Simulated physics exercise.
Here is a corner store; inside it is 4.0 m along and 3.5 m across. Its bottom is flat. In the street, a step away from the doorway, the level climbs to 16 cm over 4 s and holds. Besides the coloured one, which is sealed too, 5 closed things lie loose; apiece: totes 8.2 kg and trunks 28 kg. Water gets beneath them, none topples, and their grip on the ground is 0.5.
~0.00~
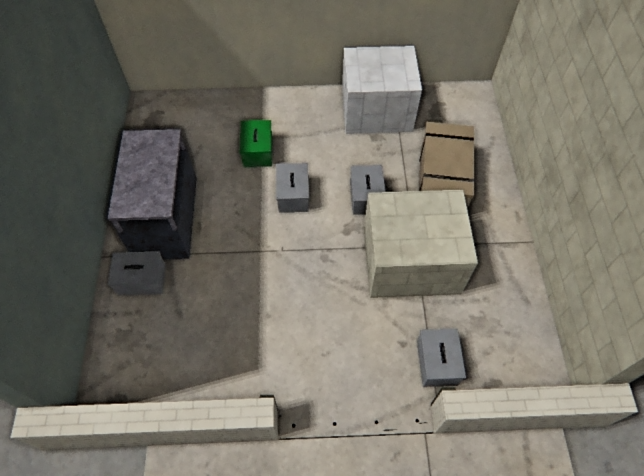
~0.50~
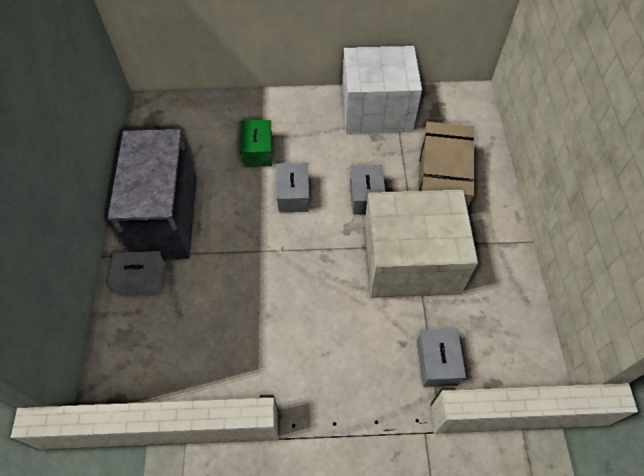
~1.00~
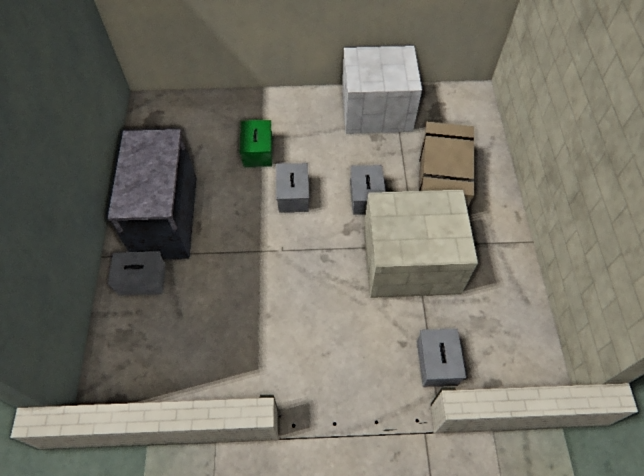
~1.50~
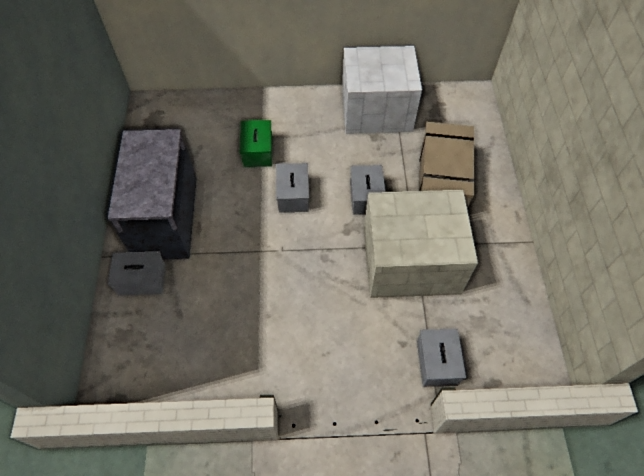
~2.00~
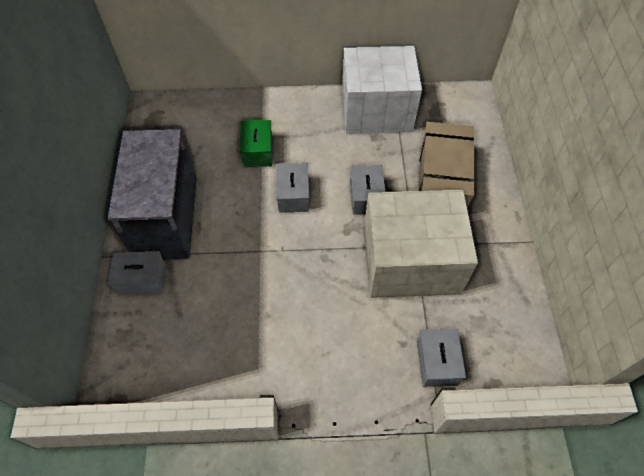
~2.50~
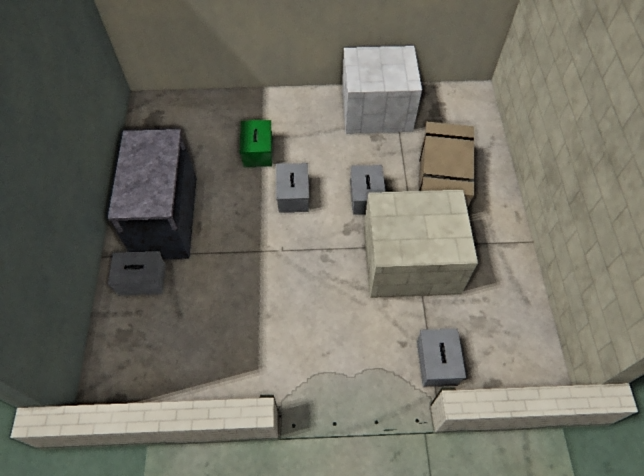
The clip opens on a high view of a walled room with a green tote, grey ones and larger blocks standing on a dry floor. Greenish water spreads over the ground outside the front wall, then a shallow patch creeps in through the doorway, while everything inside stays still.
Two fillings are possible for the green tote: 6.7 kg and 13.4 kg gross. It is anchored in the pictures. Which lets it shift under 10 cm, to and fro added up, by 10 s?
I expect that only the higher weight holds it.
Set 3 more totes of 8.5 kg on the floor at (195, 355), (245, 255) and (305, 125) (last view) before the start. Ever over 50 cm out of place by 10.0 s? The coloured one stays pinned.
In turn: Less, past it, short of it.
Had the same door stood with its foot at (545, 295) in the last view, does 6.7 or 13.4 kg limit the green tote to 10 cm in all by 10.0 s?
Then the smaller load will do.
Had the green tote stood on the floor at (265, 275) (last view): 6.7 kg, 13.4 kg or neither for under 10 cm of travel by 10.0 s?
Neither holds.
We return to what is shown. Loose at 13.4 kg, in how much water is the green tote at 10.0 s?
Roughly 9 cm.
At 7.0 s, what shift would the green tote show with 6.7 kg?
Roughly 0 cm.
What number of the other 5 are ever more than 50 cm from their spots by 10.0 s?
I count 2.
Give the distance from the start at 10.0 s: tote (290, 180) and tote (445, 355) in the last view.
In that order: 80 cm, 80 cm.
After 3.5 s the green tote would be 0 cm from its start with 6.7 kg and 0 cm from its start with 13.4 kg; 0 cm of water round it then.
After 4.5 s the green tote would be 0 cm from its start with 6.7 kg and 0 cm from its start with 13.4 kg; 0 cm of water round it then.
After 7.0 s the green tote would be 0 cm from its start with 6.7 kg and 0 cm from its start with 13.4 kg; 3 cm of water round it then.
After 10.0 s the green tote would be 61 cm from its start with 6.7 kg and 0 cm from its start with 13.4 kg; 9 cm of water round it then.
